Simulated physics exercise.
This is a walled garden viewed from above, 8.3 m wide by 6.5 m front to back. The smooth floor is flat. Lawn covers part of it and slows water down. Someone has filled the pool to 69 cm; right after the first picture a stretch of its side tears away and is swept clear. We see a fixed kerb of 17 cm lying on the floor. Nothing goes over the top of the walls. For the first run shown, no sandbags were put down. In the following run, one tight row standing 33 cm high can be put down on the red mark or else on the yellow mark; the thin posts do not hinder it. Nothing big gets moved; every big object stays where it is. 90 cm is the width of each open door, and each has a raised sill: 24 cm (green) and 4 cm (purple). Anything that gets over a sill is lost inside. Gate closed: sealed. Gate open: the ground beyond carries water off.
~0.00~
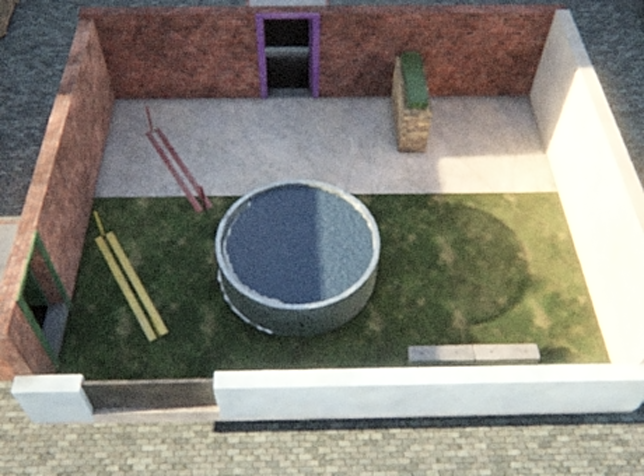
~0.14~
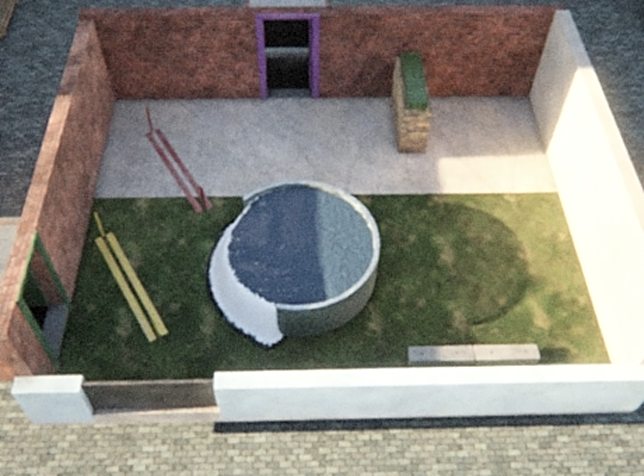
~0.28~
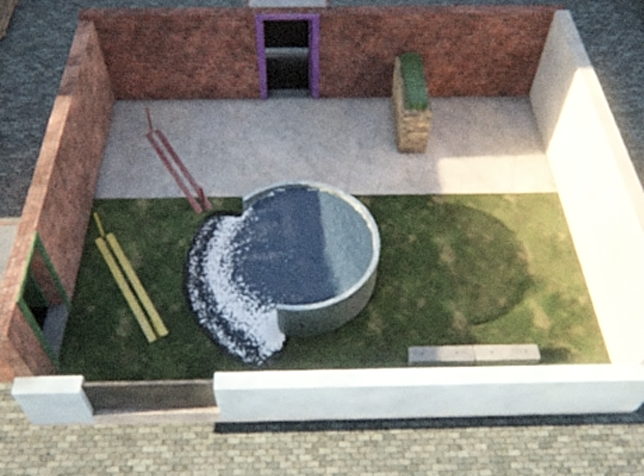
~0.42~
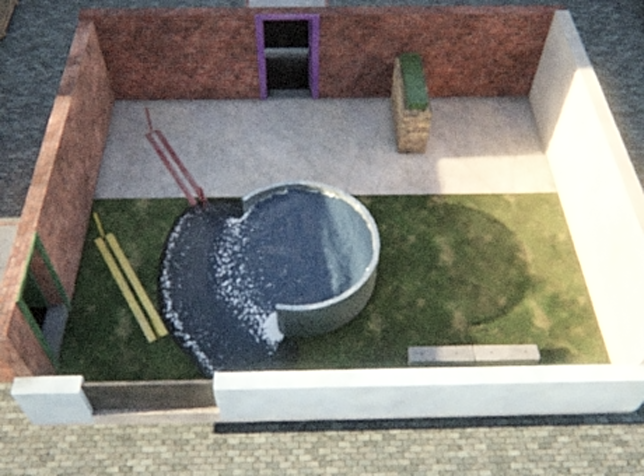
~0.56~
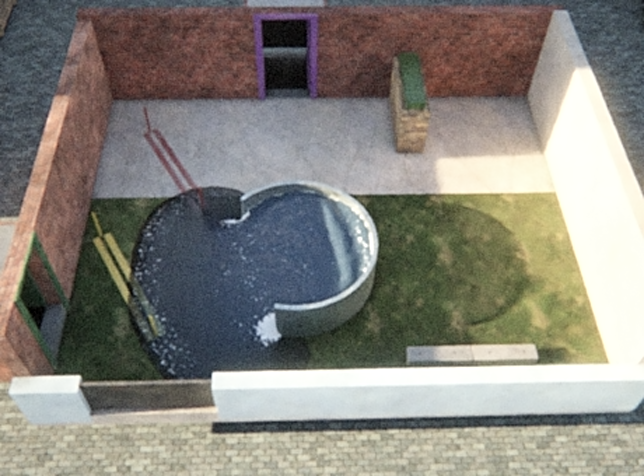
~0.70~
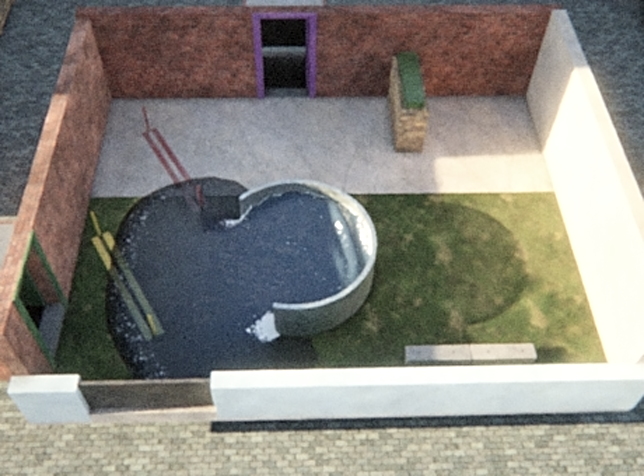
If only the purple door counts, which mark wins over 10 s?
The red mark.
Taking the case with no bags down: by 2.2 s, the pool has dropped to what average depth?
I'd estimate the average depth at close to 21 centimetres.
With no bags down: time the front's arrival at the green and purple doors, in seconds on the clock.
Front arrival - green: 1.1 seconds; purple: 4.0 seconds.
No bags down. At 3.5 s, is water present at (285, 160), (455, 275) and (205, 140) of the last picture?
Point 1: Unwetted; point 2: Unwetted; point 3: Submerged.
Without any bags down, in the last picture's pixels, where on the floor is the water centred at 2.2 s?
At about (185, 287).
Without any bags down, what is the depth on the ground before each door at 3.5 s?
In centimetres, green: 24; purple: 0.
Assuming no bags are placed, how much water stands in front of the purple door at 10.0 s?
Depth reading: Near 6.5 cm.
After 1.4 s water covers 30 % of the floor and is deepest (36 cm) near (47, 399) in the run without bags; in at the purple door, 0 L with no bags, 0 L with the row on red, 0 L on yellow.
After 2.2 s water covers 35 % of the floor and is deepest (46 cm) near (47, 399) in the run without bags; in at the purple door, 0 L with no bags, 0 L with the row on red, 0 L on yellow.
After 3.5 s water covers 40 % of the floor and is deepest (24 cm) near (194, 302) in the run without bags; in at the purple door, 0 L with no bags, 0 L with the row on red, 0 L on yellow.
After 6.0 s water covers 60 % of the floor and is deepest (17 cm) near (110, 110) in the run without bags; in at the purple door, 5 L with no bags, 0 L with the row on red, 13 L on yellow.
After 10.0 s water covers 85 % of the floor and is deepest (11 cm) near (386, 114) in the run without bags; in at the purple door, 36 L with no bags, 1 L with the row on red, 30 L on yellow.
